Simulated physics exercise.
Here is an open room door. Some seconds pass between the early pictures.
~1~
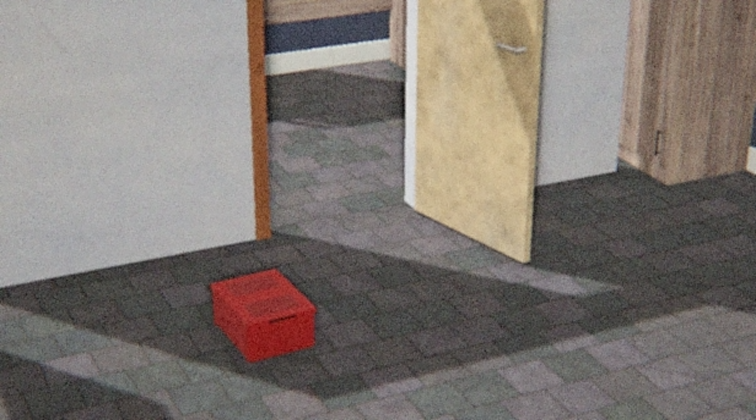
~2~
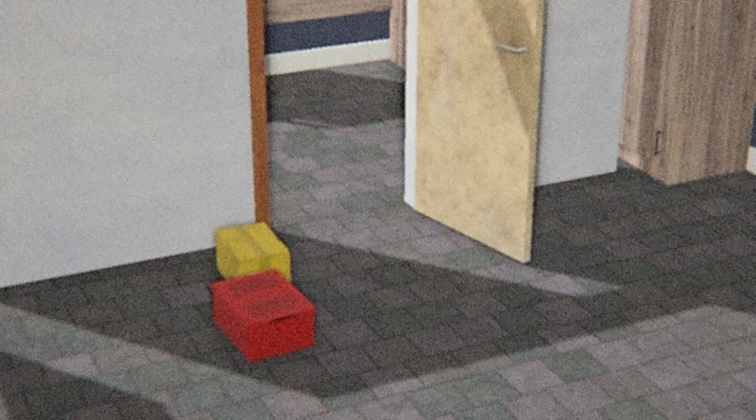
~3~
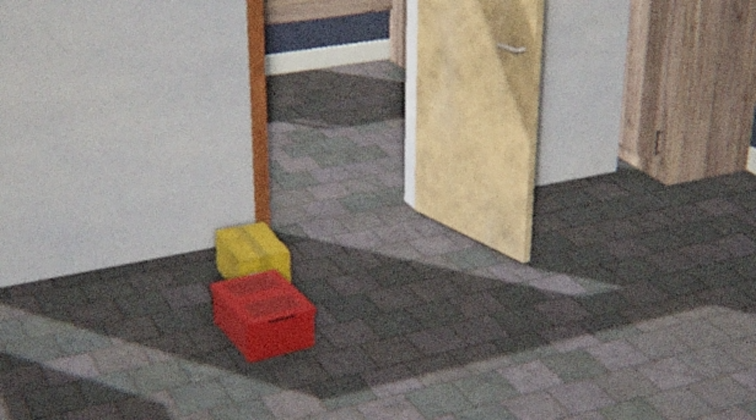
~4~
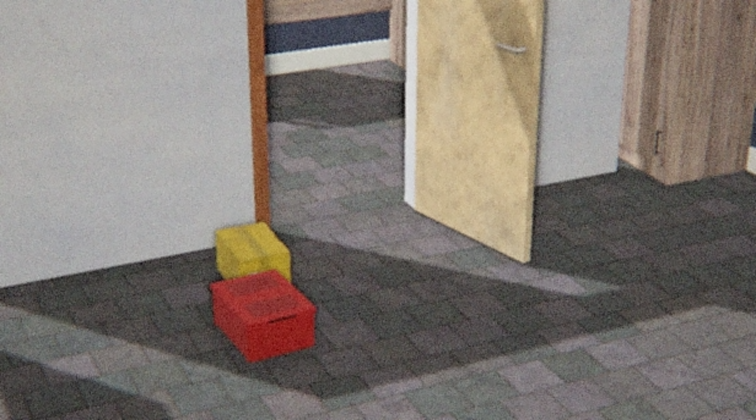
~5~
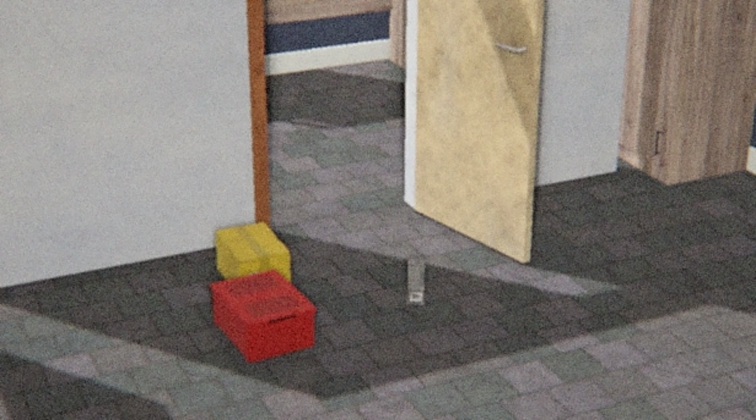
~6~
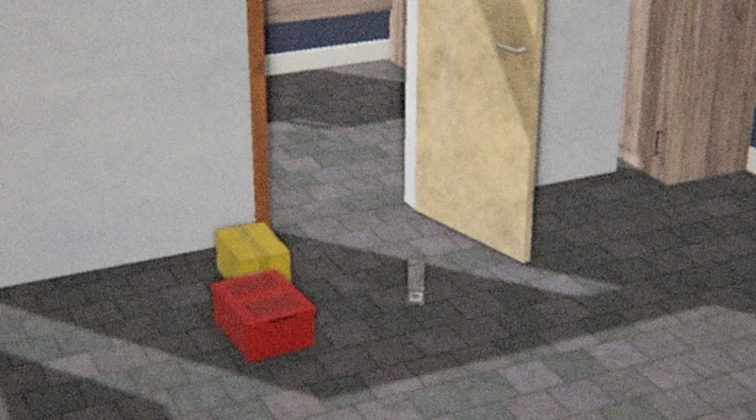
A yellow box appeared behind the red one near the wide-open door, and later a small grey object showed up on the floor to the right, while everything else stayed still.
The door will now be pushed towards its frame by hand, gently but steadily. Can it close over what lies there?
It reaches the frame.
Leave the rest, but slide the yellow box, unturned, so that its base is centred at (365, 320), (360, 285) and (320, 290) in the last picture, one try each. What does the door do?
In the first case it reaches the frame; in the second case it shuts; in the third case it reaches the frame.
Then, 0.60 s later than the last frame, door at 82°.
Then, 1.00 s later than the last frame, door at 49°.
Then, 1.40 s later than the last frame, door at 10°.
When it is over, door at 0°; all 3 as before. End places, in pixels of the last picture, grey carton near (416, 282).
